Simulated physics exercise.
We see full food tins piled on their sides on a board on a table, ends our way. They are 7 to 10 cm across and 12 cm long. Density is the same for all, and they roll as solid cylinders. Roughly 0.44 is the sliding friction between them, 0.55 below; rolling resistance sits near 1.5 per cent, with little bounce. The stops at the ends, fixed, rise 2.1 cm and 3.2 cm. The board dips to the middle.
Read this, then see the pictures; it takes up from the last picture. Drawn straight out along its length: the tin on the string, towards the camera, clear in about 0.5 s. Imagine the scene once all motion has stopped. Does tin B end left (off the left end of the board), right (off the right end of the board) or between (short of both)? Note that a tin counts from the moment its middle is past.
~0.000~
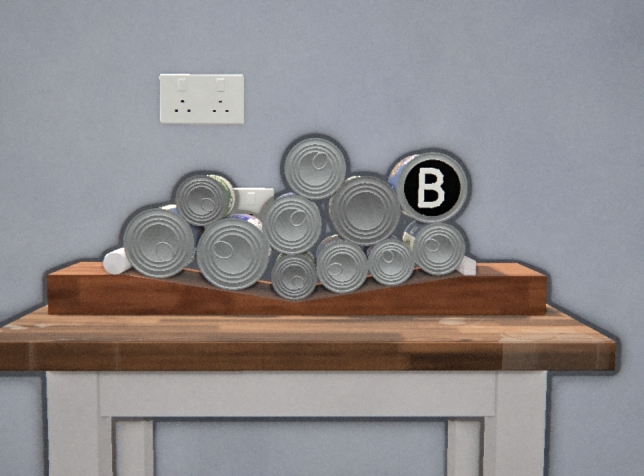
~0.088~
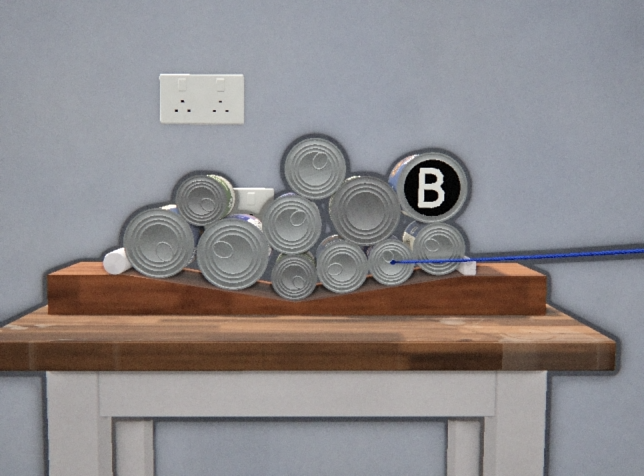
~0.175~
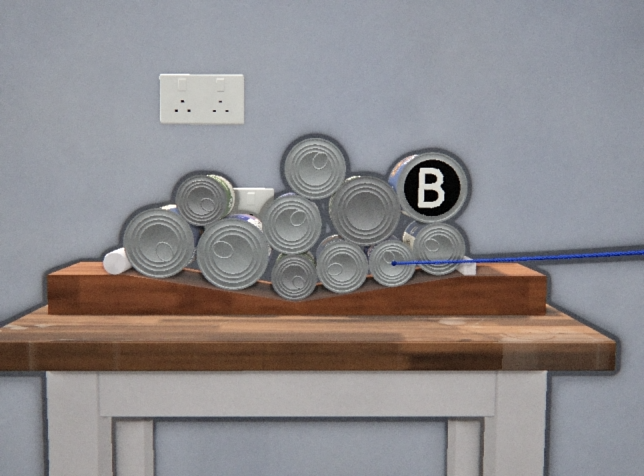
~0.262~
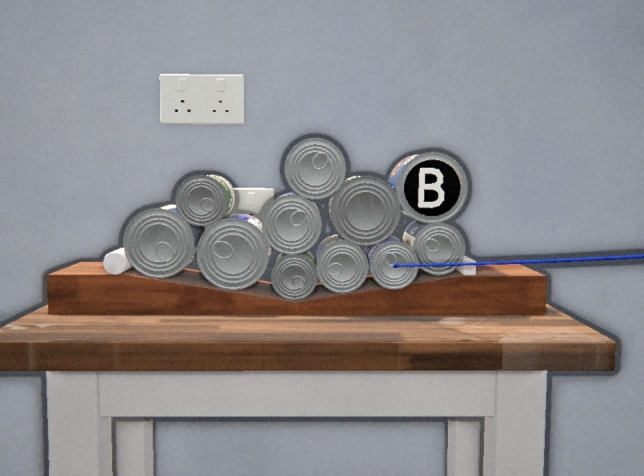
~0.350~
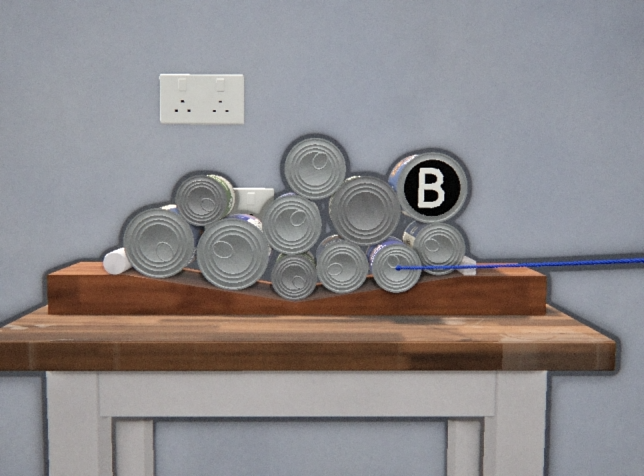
Tin B ends right.
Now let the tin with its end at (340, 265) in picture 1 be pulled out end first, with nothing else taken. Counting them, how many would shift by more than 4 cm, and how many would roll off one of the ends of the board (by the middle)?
Shifting count 0, getting-out count 0.
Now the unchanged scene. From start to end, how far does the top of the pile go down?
Around 2 centimetres.
After 0.72 s, 0 now displaced over 4 cm; not one off the ends of the board; B 1.7 cm right and 0.6 cm down.
After 0.89 s, 1 now displaced over 4 cm; not one off the ends of the board; B 8 cm right and 4.2 cm down.
After 1.03 s, 1 now displaced over 4 cm; 1 off the right end of the board; B 17 cm right and 7 cm down.
In the end, by 1.4 s, 1 moved over 4 cm; 1 off the right end of the board; B fallen off to the right; top of the pile 23 cm high, from 25 cm.
